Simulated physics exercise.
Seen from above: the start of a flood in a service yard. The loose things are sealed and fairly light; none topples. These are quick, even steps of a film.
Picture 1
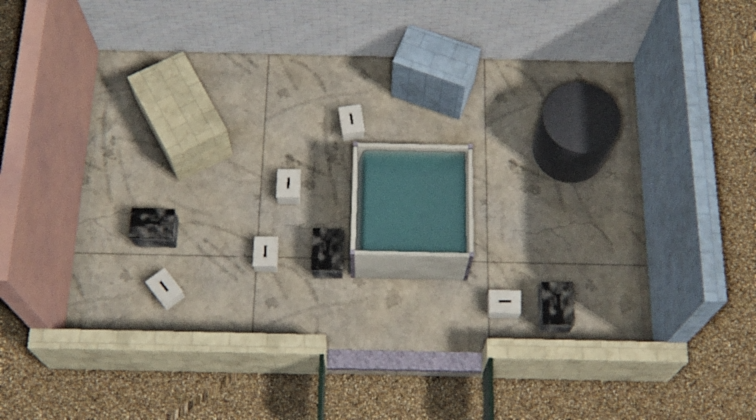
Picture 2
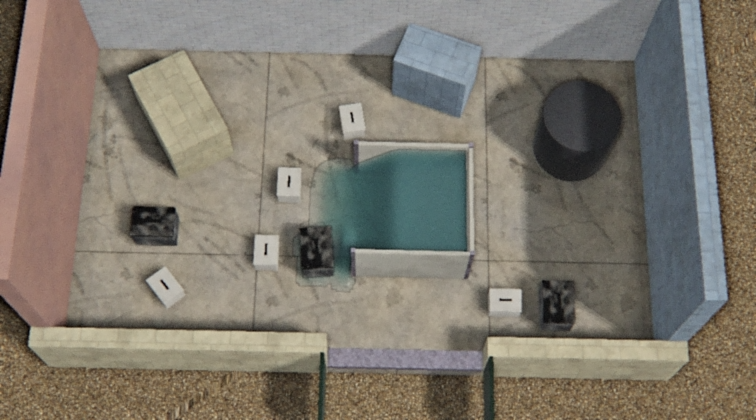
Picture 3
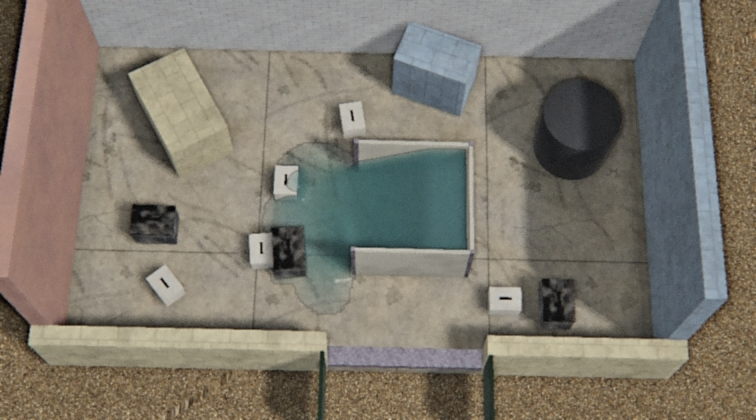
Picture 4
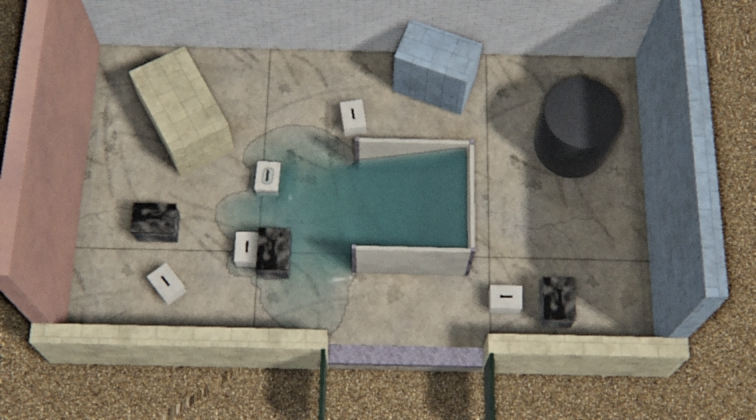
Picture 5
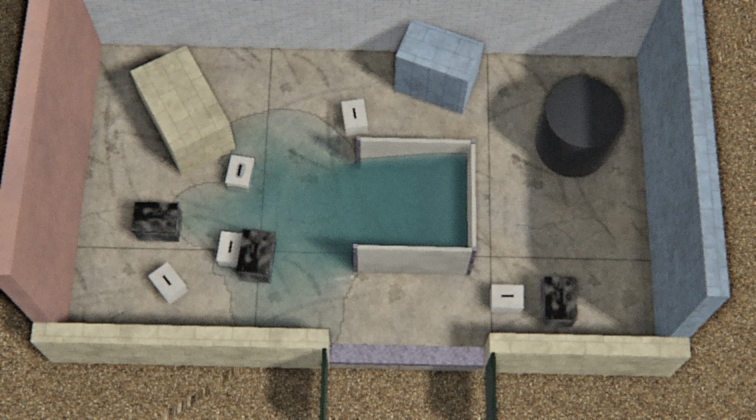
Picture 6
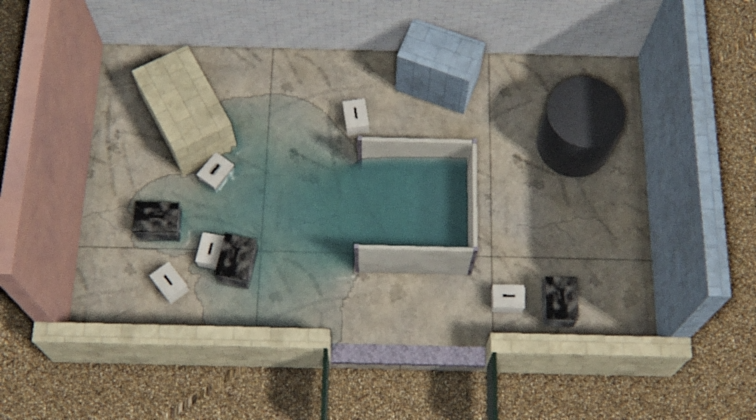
In a walled yard, water spreads left from a tank, pushing a dark block and white boxes.
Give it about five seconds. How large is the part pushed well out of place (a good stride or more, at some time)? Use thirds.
That comes to between one and two thirds.
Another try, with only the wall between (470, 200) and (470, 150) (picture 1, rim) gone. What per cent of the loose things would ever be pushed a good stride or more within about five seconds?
I make it 20 per cent.
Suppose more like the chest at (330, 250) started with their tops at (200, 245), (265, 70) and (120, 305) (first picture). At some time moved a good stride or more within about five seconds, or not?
In that order: Yes, that far or more, that far or more.
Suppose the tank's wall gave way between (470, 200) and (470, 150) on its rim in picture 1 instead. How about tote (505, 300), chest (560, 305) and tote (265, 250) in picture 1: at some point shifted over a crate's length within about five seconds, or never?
In turn: Moved that far, yes, not that far.
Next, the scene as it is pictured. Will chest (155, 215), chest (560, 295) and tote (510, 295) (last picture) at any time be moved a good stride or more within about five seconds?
One after the other: Yes, never so far, under that.
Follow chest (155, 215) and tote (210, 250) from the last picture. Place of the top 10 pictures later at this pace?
Around (93, 238) and (89, 272).
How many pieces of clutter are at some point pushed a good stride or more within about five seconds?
I count 5.
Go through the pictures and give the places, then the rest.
The first picture shows a chest at (328, 249), on the bottom; a tote at (288, 183), on the bottom; 0 of 8 have shifted.
The second picture shows a chest at (316, 247) rests on the ground, close to its start; a tote at (289, 182) rests on the ground; 1 of 8 have shifted.
The third picture shows a chest at (288, 247), on the bottom, a stride from its start; a tote at (286, 180) rests on the ground, close to its start; 2 of 8 have shifted.
The fourth picture shows a chest at (273, 249) rests on the ground, a stride from its start; a tote at (267, 176), on the bottom, close to its start; 3 of 8 have shifted.
The fifth picture shows a chest at (255, 251), on the bottom, a stride from its start; a tote at (240, 170) rests on the ground, a stride from its start; 3 of 8 have shifted.
The sixth picture shows a chest at (235, 256), on the bottom, a stride from its start; a tote at (215, 169), on the bottom, a stride from its start; 3 of 8 have shifted.
A moment on, 4 of 8 are well off their spots; 1 afloat.
Next, 5 of 8 are well off their spots; 4 afloat.
Later, 4 of 8 are well off their spots; 5 afloat.
In the end, 4 of 8 are well off their spots, and 5 have been at some point; 3 afloat.
